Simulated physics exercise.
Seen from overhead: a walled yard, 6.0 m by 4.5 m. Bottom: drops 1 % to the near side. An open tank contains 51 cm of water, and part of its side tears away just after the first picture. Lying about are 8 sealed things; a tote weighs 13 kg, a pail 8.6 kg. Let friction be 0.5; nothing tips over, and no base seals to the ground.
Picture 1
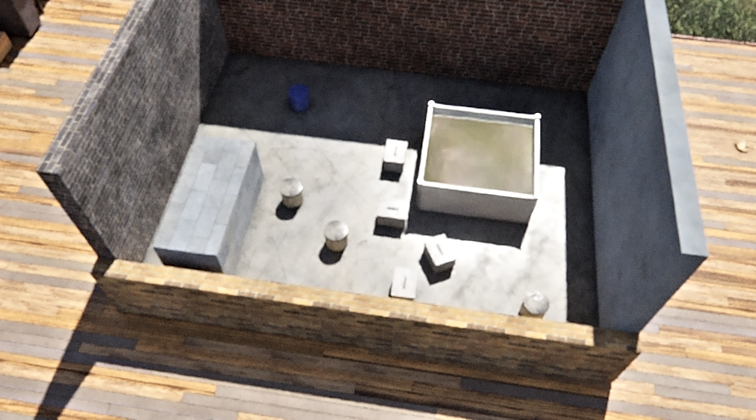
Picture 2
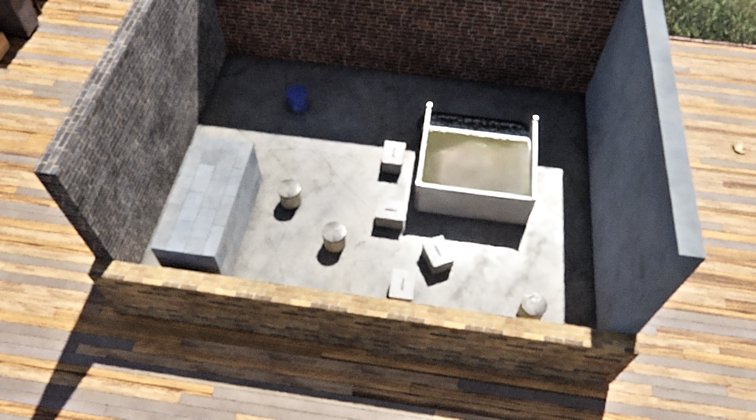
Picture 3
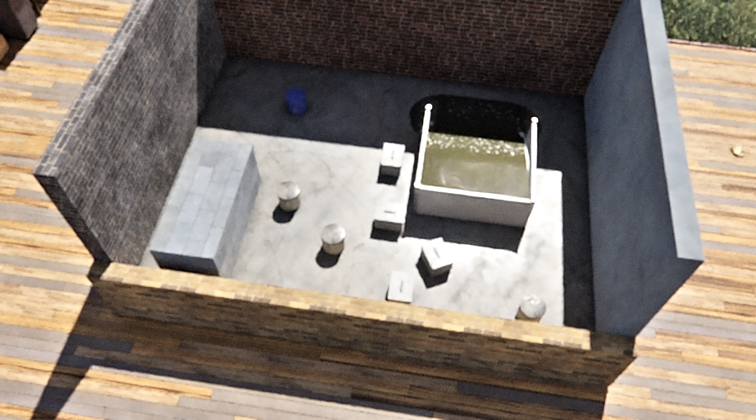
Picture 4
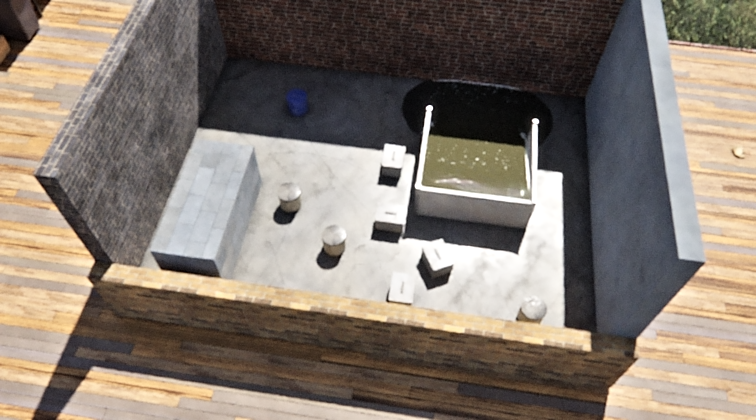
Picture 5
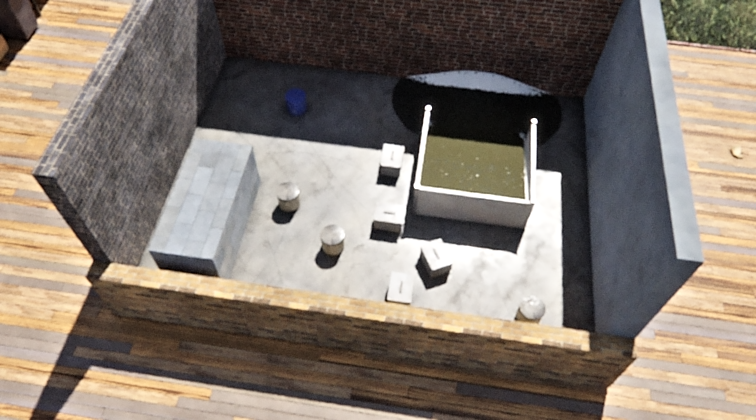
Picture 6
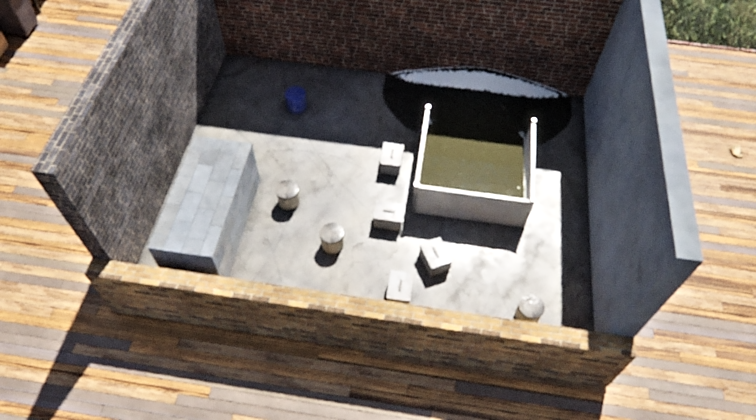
A walled yard seen from above, water pouring from the open far side of a white tank and spreading darkly behind it.
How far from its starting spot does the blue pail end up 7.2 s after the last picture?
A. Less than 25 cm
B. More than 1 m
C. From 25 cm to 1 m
The answer is C.
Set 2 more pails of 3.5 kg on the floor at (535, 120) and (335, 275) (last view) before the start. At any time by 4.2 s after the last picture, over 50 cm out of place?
Well, the first is higher and the second lower.
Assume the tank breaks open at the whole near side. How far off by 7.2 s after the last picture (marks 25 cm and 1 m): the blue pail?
Note: Blue pail essentially stationary.
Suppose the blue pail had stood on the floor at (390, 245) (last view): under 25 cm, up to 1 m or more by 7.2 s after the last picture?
As it turns out, it barely budges.
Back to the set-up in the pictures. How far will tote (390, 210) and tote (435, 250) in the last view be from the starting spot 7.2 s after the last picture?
In that order: 0 cm, 0 cm.
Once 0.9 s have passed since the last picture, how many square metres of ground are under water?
Near 7.0 m2 in all.
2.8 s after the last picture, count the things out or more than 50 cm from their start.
1 of them.
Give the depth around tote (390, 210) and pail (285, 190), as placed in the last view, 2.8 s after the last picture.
I'd estimate 0 cm for the first and 2 cm for the second.
Then, 0.9 s after the last picture the blue pail is near (295, 94), 0.0 m from its start, aground; 0 afloat.
Then, 2.8 s after the last picture the blue pail is near (260, 105), 0.6 m from its start, aground; 0 afloat.
Then, 4.8 s after the last picture the blue pail is near (260, 105), 0.6 m from its start, aground; 0 afloat.
Then, 7.2 s after the last picture the blue pail is near (260, 105), 0.6 m from its start, aground; 0 afloat.
